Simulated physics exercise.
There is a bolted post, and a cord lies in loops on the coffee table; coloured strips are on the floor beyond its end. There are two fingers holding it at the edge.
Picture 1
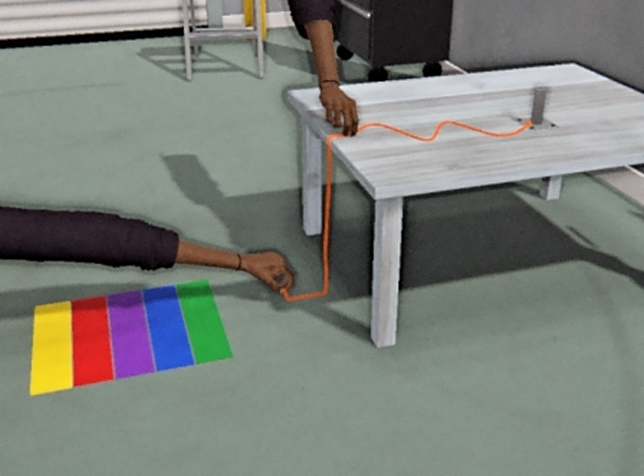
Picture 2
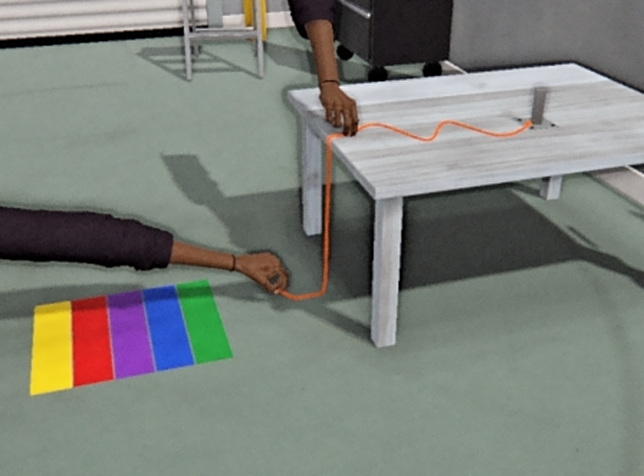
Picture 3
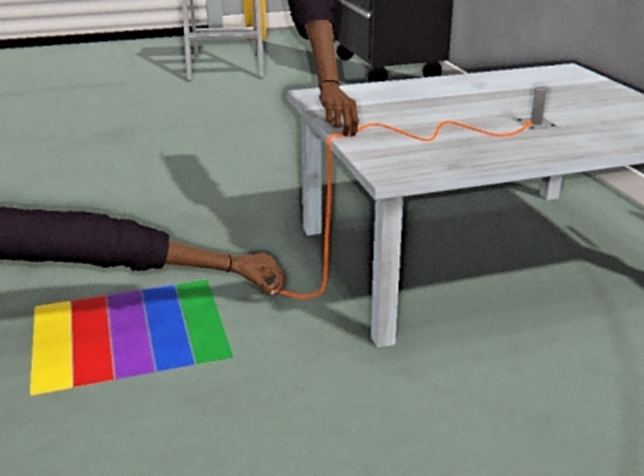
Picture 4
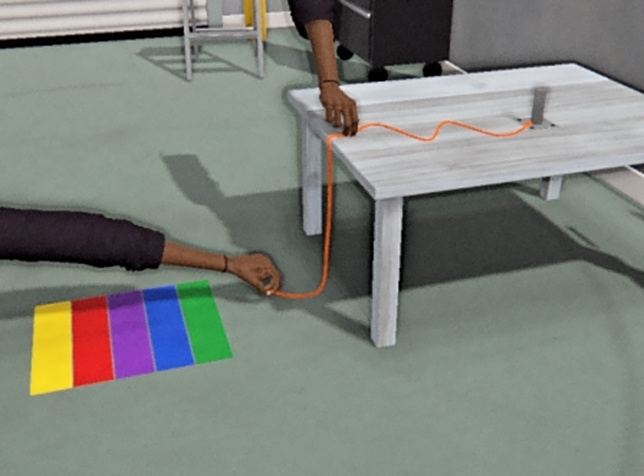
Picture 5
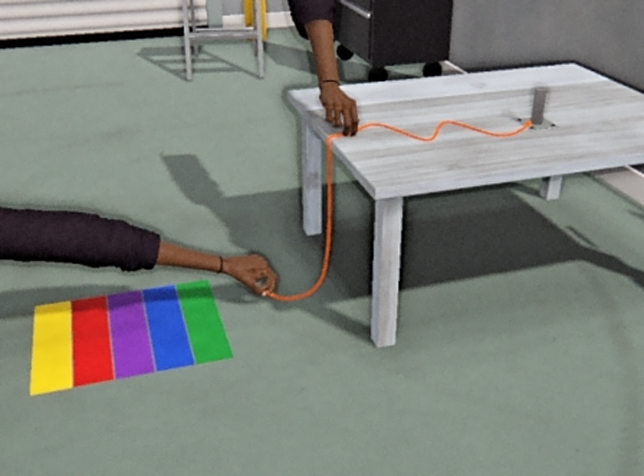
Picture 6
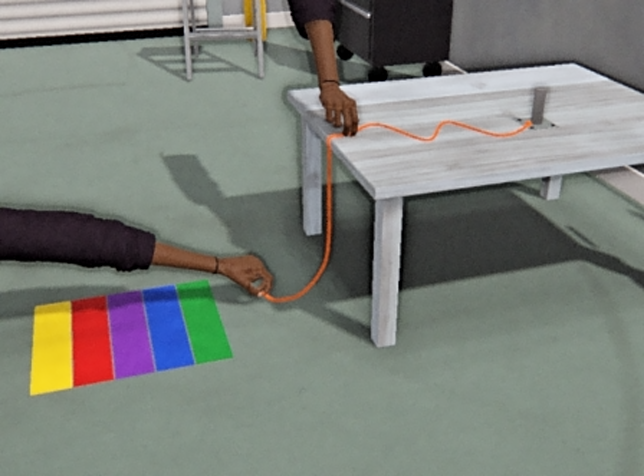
A hand near the floor drew the end of an orange cord slightly left, toward the coloured strips, while another hand held the cord at the table's edge and its wavy stretch on top barely changed.
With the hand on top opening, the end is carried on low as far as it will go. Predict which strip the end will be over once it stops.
I would say the yellow strip.
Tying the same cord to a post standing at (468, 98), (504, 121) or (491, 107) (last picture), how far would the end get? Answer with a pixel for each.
One per try, in order: (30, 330), (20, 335), (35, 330).
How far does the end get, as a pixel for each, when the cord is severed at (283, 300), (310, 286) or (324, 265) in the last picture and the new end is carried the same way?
Try 1: (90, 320); try 2: (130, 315); try 3: (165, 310).
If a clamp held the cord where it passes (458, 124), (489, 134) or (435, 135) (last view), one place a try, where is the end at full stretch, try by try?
It comes to rest around (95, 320), (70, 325) and (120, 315) respectively.
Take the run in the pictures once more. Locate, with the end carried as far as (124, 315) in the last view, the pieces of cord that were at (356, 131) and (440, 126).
Point 1 - (316, 201); point 2 - (411, 135).
Early on, end near (124, 315); over purple.
Midway, end near (80, 323); over red.
At the end of the slack, end near (53, 327); over yellow. Over yellow.
